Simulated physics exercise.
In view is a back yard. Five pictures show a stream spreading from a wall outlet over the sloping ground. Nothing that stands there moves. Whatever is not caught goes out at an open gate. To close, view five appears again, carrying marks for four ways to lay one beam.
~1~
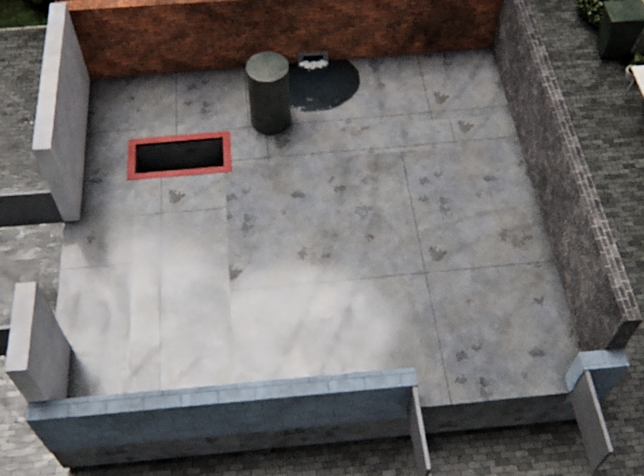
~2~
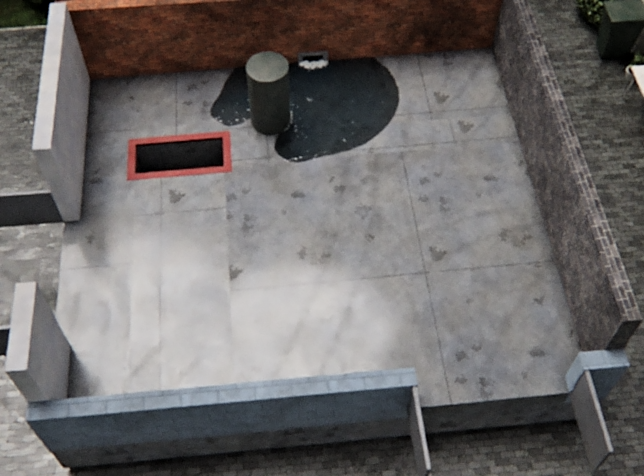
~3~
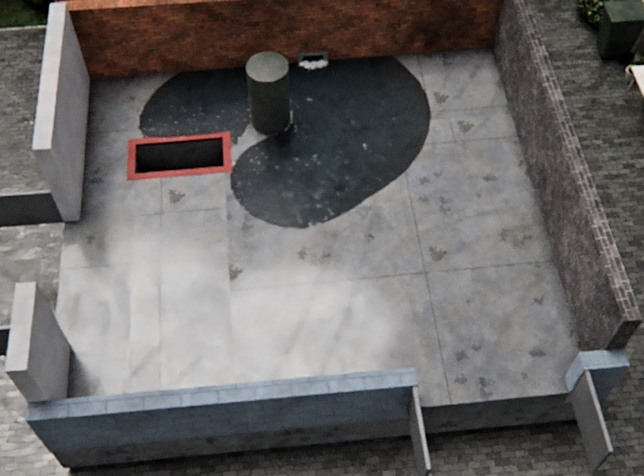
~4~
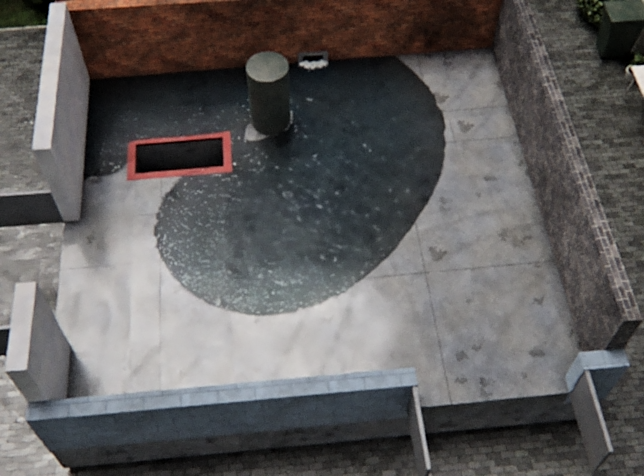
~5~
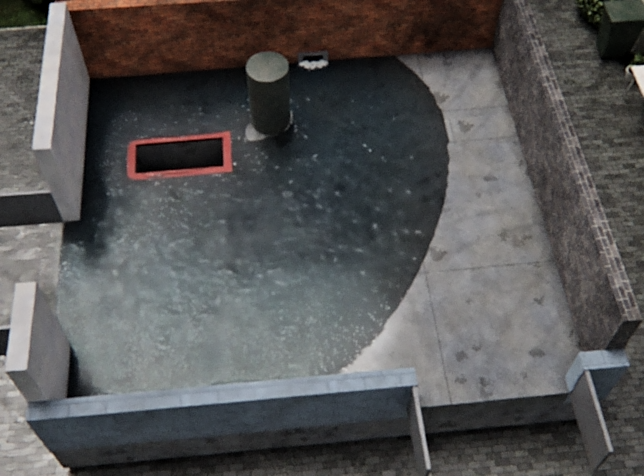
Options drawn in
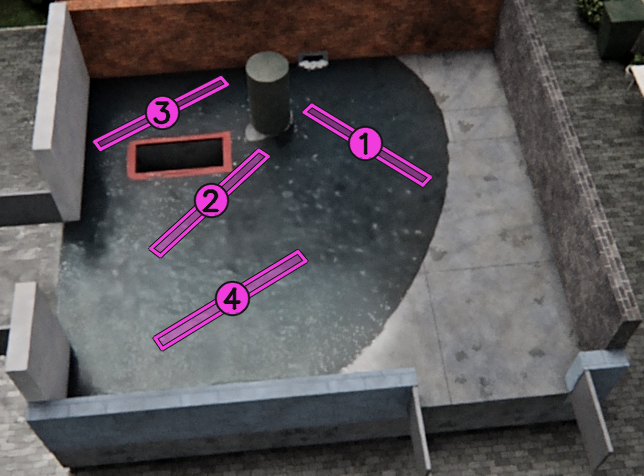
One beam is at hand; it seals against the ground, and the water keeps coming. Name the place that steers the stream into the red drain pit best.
Go for 3.
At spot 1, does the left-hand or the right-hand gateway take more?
The left gate.
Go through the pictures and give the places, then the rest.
In the first frame, outfall at (313, 57); red drain pit at (179, 155); open gate at (75, 280); open gate at (487, 384); 3 % of the ground under water, visible out to (310, 106); red drain pit still dry.
In the second frame, 11 % of the ground under water, visible out to (320, 153); red drain pit still dry.
In the third frame, 24 % of the ground under water, visible out to (268, 217); red drain pit taking water.
In the fourth frame, 43 % of the ground under water, visible out to (236, 303); red drain pit taking water.
In the fifth frame, 67 % of the ground under water, visible out to (69, 377); red drain pit taking water.
In magenta, 1 from (308, 108) to (426, 181); 2 from (155, 252) to (263, 153); 3 from (97, 145) to (224, 81); 4 from (158, 343) to (301, 256).
With 1, about 19 % of the stream goes into the red drain pit, about 80 % out by the gates.
With 2, about 16 % of the stream goes into the red drain pit, about 84 % out by the gates.
With 3, about 28 % of the stream goes into the red drain pit, about 71 % out by the gates.
With 4, about 18 % of the stream goes into the red drain pit, about 82 % out by the gates.
